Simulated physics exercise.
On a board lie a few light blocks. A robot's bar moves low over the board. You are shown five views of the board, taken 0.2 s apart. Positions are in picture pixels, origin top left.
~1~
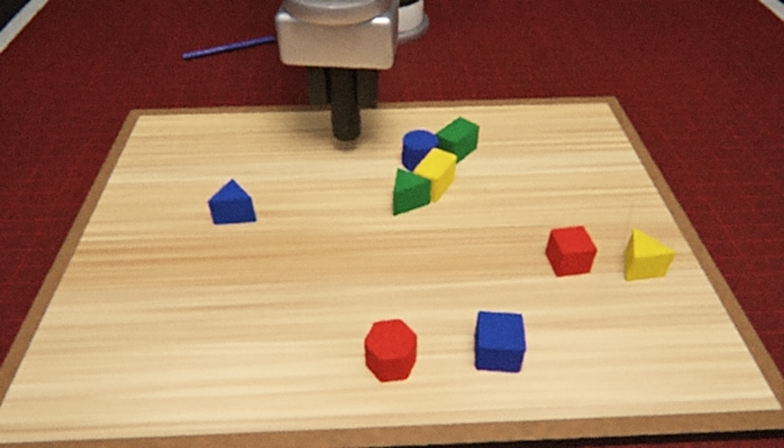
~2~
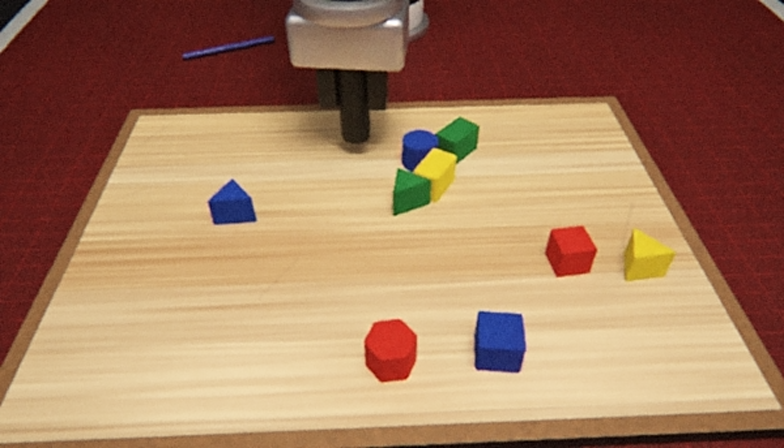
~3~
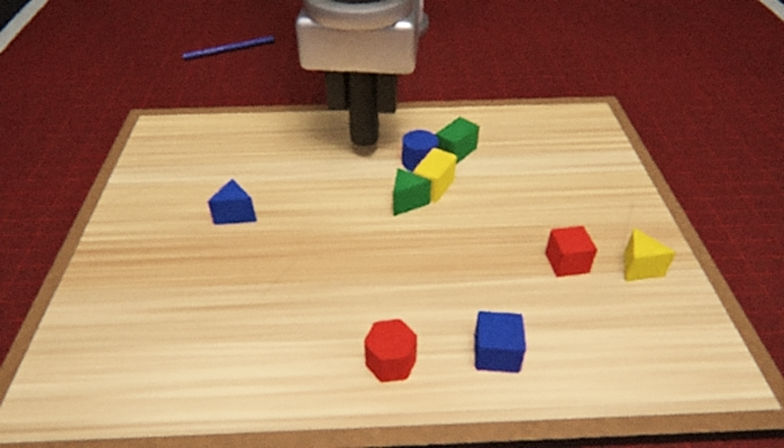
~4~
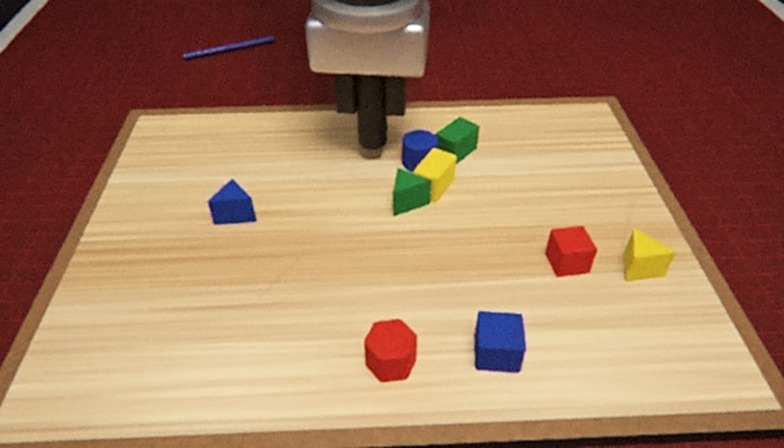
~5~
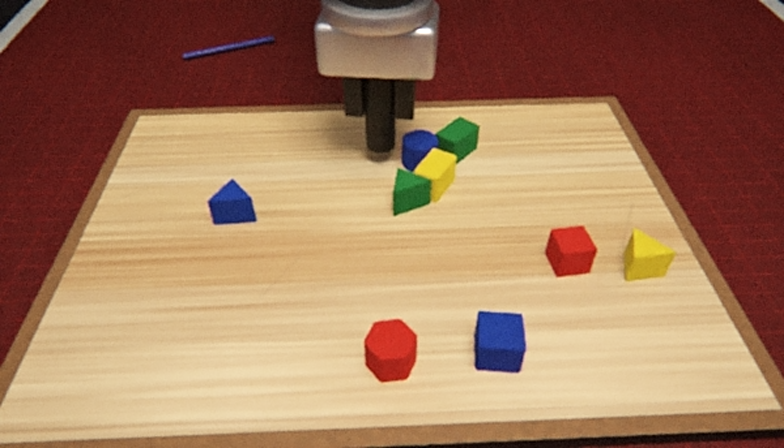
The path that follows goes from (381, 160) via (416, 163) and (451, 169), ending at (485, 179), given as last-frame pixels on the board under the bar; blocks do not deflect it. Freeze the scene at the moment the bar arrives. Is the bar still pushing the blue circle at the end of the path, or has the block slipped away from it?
I'd say it is still being pushed.
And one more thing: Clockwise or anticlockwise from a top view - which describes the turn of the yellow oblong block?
It turns round clockwise.
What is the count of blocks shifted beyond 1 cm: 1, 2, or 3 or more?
Count: Three or more.
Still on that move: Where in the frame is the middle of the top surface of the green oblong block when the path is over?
The point I'd pick in the picture is (491, 126).
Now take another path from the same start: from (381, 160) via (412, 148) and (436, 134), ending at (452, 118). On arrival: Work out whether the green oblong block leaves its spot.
It will be nudged away from its spot.
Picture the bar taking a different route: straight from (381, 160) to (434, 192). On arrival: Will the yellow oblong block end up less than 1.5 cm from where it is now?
No, that is not what happens.
The first path, step by step. One third of the way, bar at (418, 149); blue circle at (451, 143); yellow oblong block at (445, 165), turned 45° clockwise; green oblong block at (478, 126), turned 35° anticlockwise.
Two thirds of the way, bar at (453, 155); blue circle at (487, 148); yellow oblong block at (447, 166), turned 55° clockwise; green oblong block at (490, 126), turned 85° anticlockwise.
At the end, bar at (487, 165); green triangular piece still; blue circle at (522, 152); yellow oblong block at (448, 167), turned 65° clockwise; green oblong block at (491, 126), turned 90° anticlockwise.
